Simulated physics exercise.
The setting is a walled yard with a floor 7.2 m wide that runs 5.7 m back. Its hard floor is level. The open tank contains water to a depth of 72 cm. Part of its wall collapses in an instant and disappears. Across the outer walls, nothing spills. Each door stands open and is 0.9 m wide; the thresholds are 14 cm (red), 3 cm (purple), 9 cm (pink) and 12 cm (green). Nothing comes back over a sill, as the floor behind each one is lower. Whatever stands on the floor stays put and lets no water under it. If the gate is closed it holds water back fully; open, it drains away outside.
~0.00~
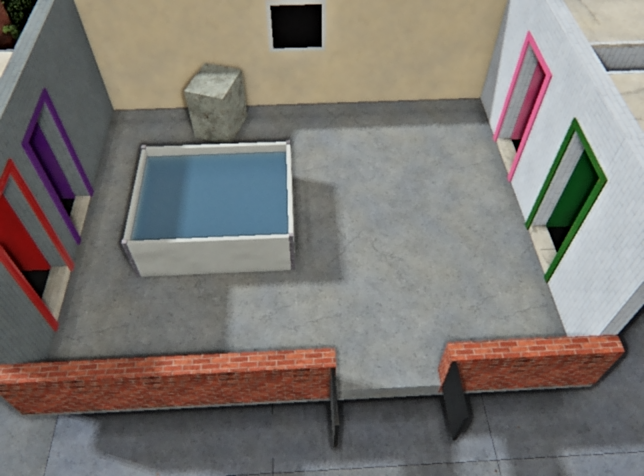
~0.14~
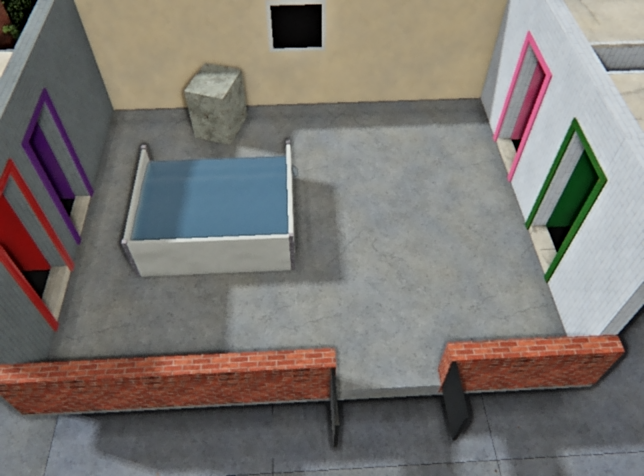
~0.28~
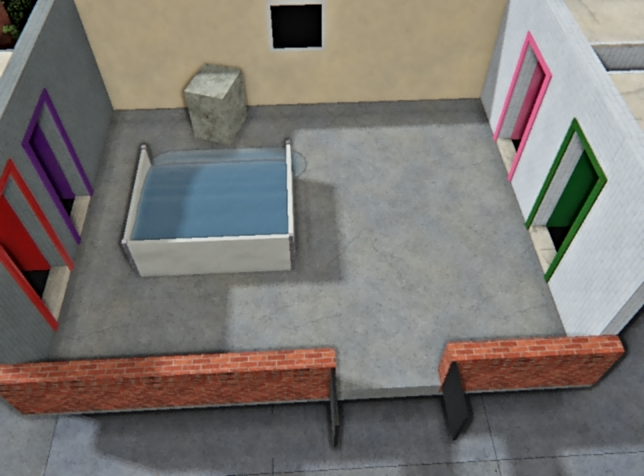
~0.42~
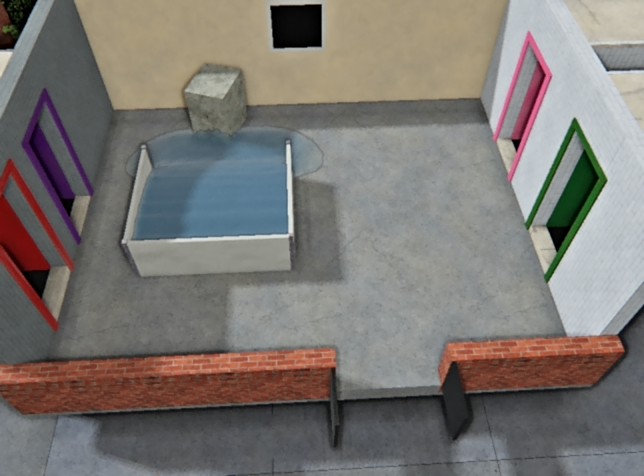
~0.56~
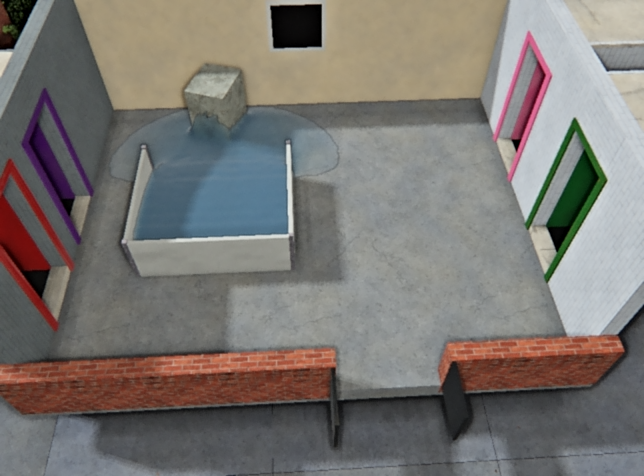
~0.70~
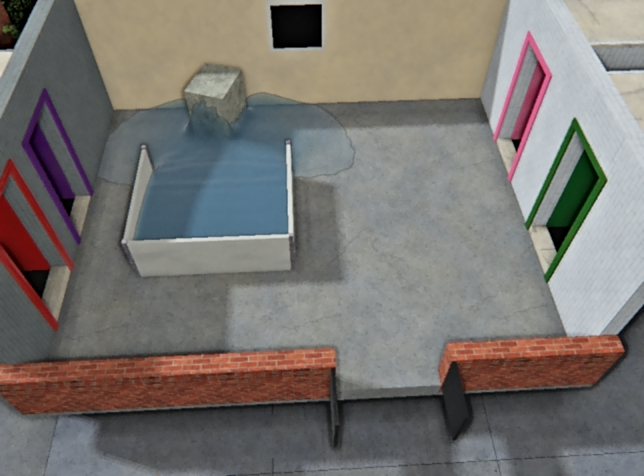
Water pours from the open tank's far side and spreads around the stone block behind it.
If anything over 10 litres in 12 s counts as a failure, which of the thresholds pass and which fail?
The red door passes. The purple door fails. The pink door fails. The green door passes.
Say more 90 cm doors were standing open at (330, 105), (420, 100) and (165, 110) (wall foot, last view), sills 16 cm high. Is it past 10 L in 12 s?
Result in order - more than that, not enough, more than that.
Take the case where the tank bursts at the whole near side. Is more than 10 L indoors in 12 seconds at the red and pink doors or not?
So red ends up past the limit and pink ends up short of it.
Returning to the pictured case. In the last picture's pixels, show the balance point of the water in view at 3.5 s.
Centre: Approx. (257, 165) px.
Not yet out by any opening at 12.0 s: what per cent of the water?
Remaining: Roughly 88 %.
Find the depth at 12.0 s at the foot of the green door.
I'd put it near 10.0 cm.
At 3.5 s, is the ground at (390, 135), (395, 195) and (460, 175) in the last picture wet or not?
Respectively: Got hit, got hit, got hit.
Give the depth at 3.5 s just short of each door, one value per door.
Door by door in cm, red shows 4, purple shows 9, pink shows 19, green shows 4.
After 1.4 s water covers 25 % of the floor and is deepest (64 cm) near (124, 111); red door not reached, purple door not reached, pink door not reached, green door not reached.
After 2.2 s water covers 35 % of the floor and is deepest (44 cm) near (122, 117); red door not reached, purple door 5 cm at the sill, 0 L in, pink door not reached, green door not reached.
After 3.5 s water covers 55 % of the floor and is deepest (28 cm) near (468, 106); red door 4 cm at the sill, 0 L in, purple door 9 cm at the sill, 8 L in, pink door 19 cm at the sill, 27 L in, green door 4 cm at the sill, 0 L in.
After 7.0 s water covers 90 % of the floor and is deepest (14 cm) near (555, 362); red door 9 cm at the sill, 0 L in, purple door 4 cm at the sill, 53 L in, pink door 11 cm at the sill, 88 L in, green door 6 cm at the sill, 0 L in.
After 12.0 s water covers 100 % of the floor and is deepest (12 cm) near (227, 108); red door 4 cm at the sill, 0 L in, purple door 5 cm at the sill, 62 L in, pink door 8 cm at the sill, 91 L in, green door 10 cm at the sill, 0 L in.
